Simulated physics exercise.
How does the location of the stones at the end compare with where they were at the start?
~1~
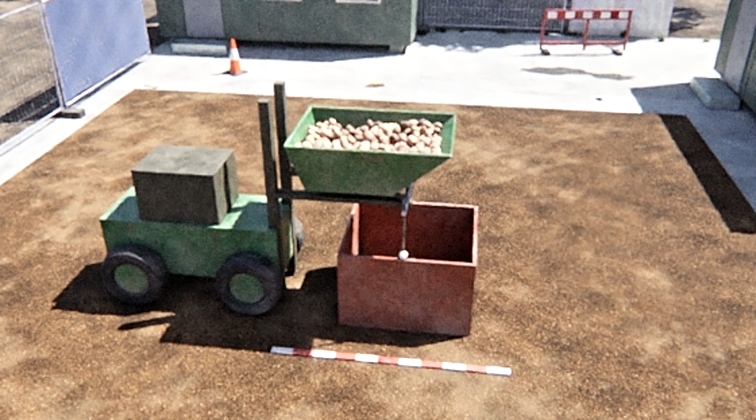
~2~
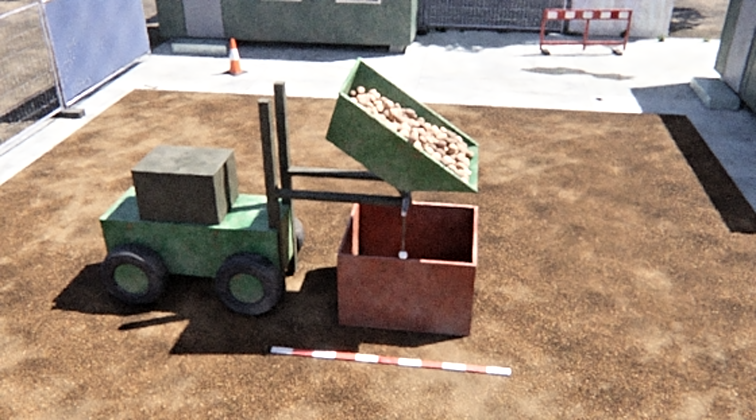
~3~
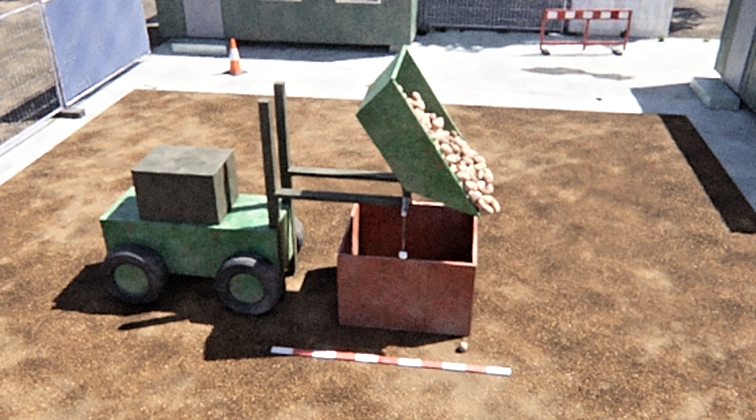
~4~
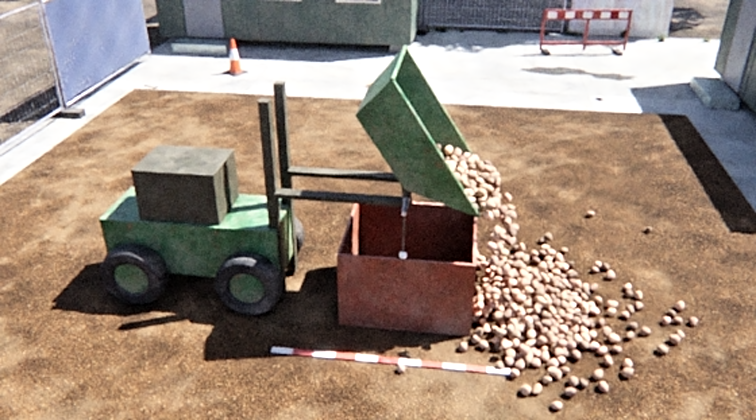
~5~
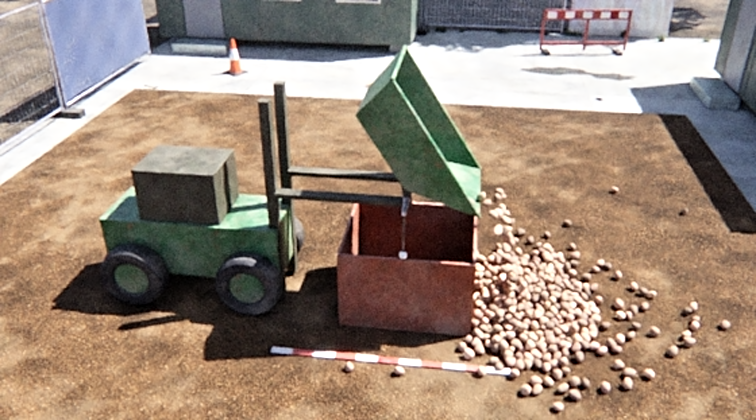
At the start the stones are up in the green skip above the red bin. At the end they lie lower and further right, heaped and scattered on the ground beside the bin.
Green fork truck tipping a skip of stones in two stages, spilling them beyond a red bin into a ground heap.
